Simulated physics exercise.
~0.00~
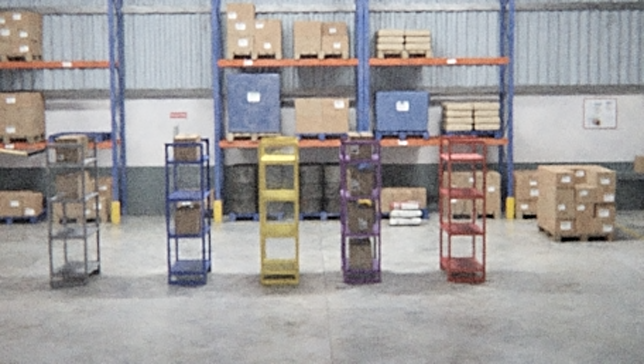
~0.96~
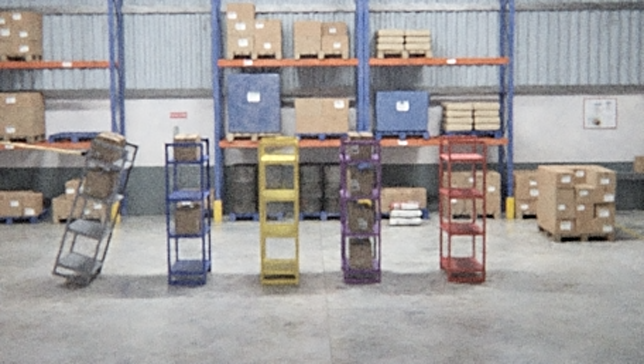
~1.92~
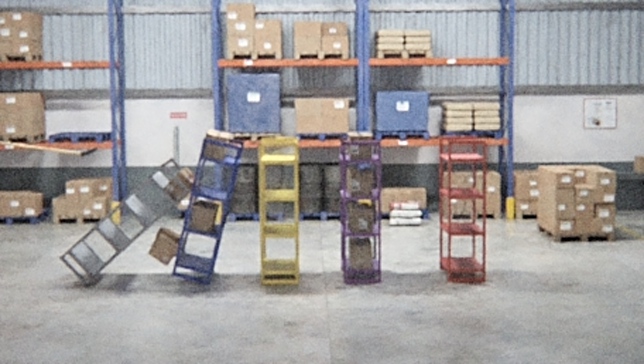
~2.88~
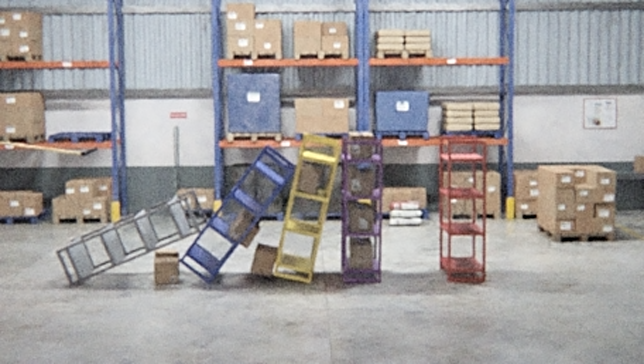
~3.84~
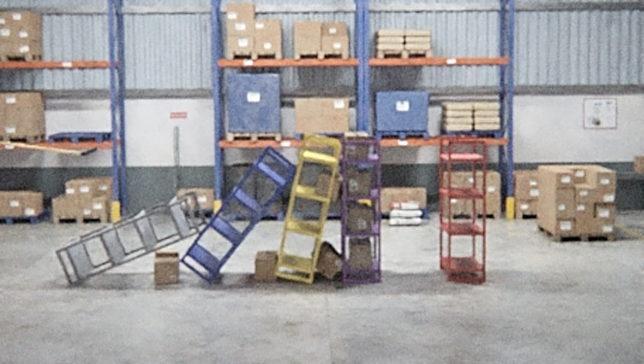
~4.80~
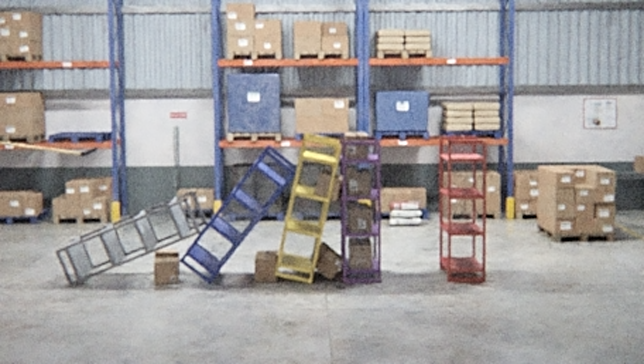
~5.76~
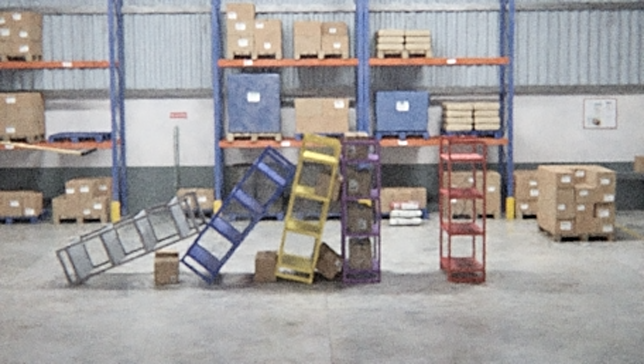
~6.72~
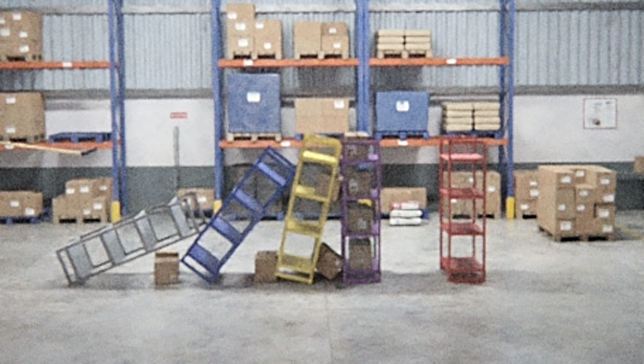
In a warehouse with tall pallet racking and stacked cartons along the back wall, five narrow shelf units stand in a spaced row, coloured grey, blue, yellow, purple and red. The grey one at the left end tips to the right and falls against the blue one, spilling cartons. The blue unit leans over in turn and pushes into the yellow, while more cartons drop to the floor. The yellow unit tilts until it rests against the purple one, which holds. Everything settles there, the three leaning in a line, with the purple and red units still upright.
